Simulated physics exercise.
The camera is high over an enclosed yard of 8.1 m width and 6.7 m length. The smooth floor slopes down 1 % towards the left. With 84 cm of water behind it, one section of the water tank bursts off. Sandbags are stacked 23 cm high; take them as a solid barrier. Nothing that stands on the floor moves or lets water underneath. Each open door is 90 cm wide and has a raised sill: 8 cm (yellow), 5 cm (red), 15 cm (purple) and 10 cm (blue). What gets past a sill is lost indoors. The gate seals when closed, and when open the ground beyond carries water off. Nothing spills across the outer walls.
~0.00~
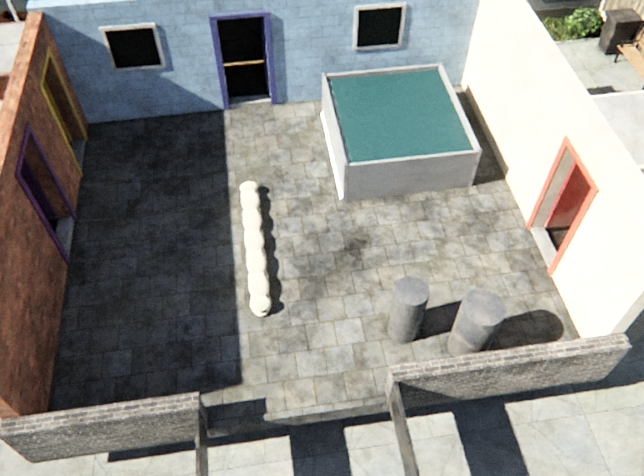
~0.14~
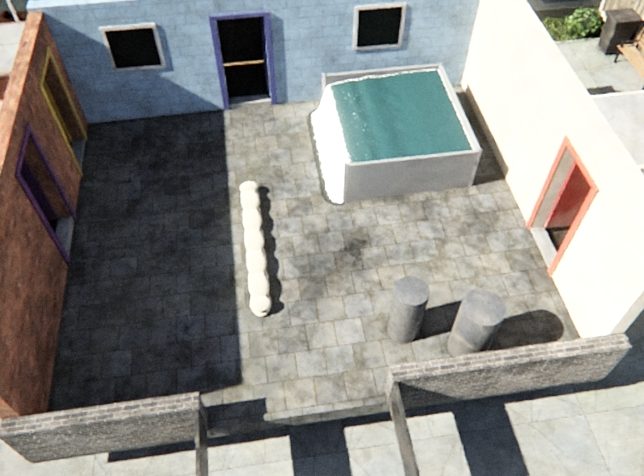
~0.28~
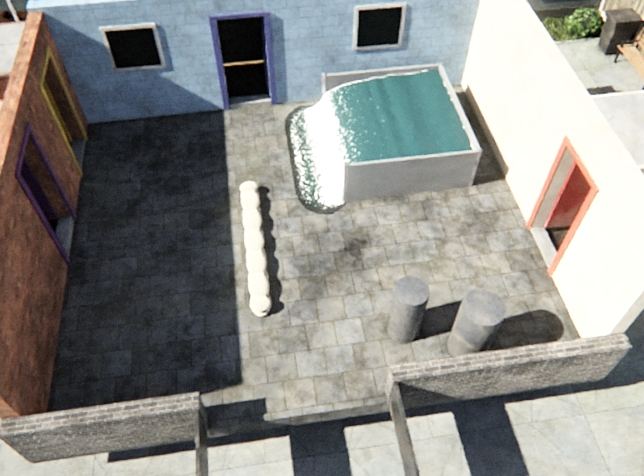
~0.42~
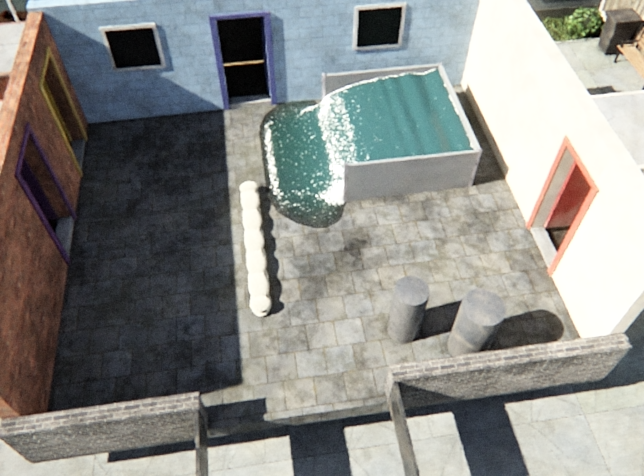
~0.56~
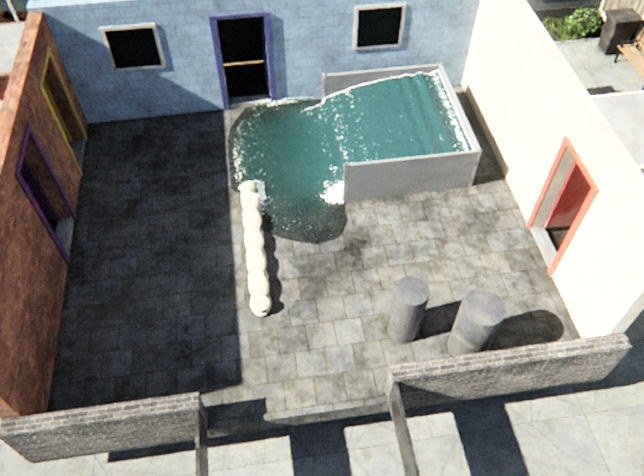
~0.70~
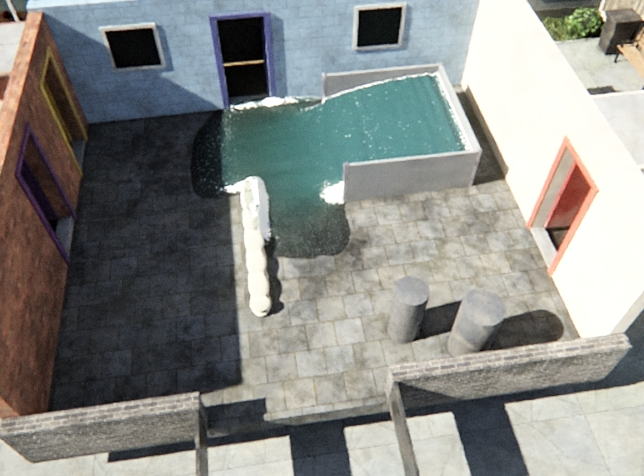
Water tank in a walled yard bursting open on its left side, water pouring out and spreading across paving around stacked sandbags.
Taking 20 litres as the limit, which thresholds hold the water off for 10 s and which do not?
Door by door: At the yellow door it passes the limit; at the red door it keeps below the limit; at the purple door it exceeds the limit; at the blue door it exceeds the limit.
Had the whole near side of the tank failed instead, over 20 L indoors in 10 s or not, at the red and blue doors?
Against that limit: Red above, blue under.
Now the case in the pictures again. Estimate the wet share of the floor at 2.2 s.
Some 55 per cent of it.
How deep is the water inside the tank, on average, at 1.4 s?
About 43 cm.
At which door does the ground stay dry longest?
It is the red one.
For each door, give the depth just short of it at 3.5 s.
In cm: Yellow 37, red 0, purple 24, blue 14.
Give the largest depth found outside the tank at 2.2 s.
Roughly 56 cm.
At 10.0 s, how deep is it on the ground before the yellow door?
Roughly 9.5 cm deep.
After 1.4 s water covers 40 % of the floor and is deepest (44 cm) near (262, 193); yellow door 13 cm at the sill, 9 L in, red door not reached, purple door not reached, blue door 20 cm at the sill, 8 L in.
After 2.2 s water covers 55 % of the floor and is deepest (56 cm) near (87, 136); yellow door 46 cm at the sill, 191 L in, red door not reached, purple door 23 cm at the sill, 1 L in, blue door 19 cm at the sill, 41 L in.
After 3.5 s water covers 65 % of the floor and is deepest (39 cm) near (130, 149); yellow door 37 cm at the sill, 631 L in, red door not reached, purple door 24 cm at the sill, 45 L in, blue door 14 cm at the sill, 69 L in.
After 6.0 s water covers 80 % of the floor and is deepest (23 cm) near (45, 436); yellow door 19 cm at the sill, 939 L in, red door not reached, purple door 12 cm at the sill, 64 L in, blue door 7 cm at the sill, 75 L in.
After 10.0 s water covers 90 % of the floor and is deepest (16 cm) near (45, 436); yellow door 10 cm at the sill, 1011 L in, red door 2 cm at the sill, 0 L in, purple door 8 cm at the sill, 64 L in, blue door 6 cm at the sill, 75 L in.
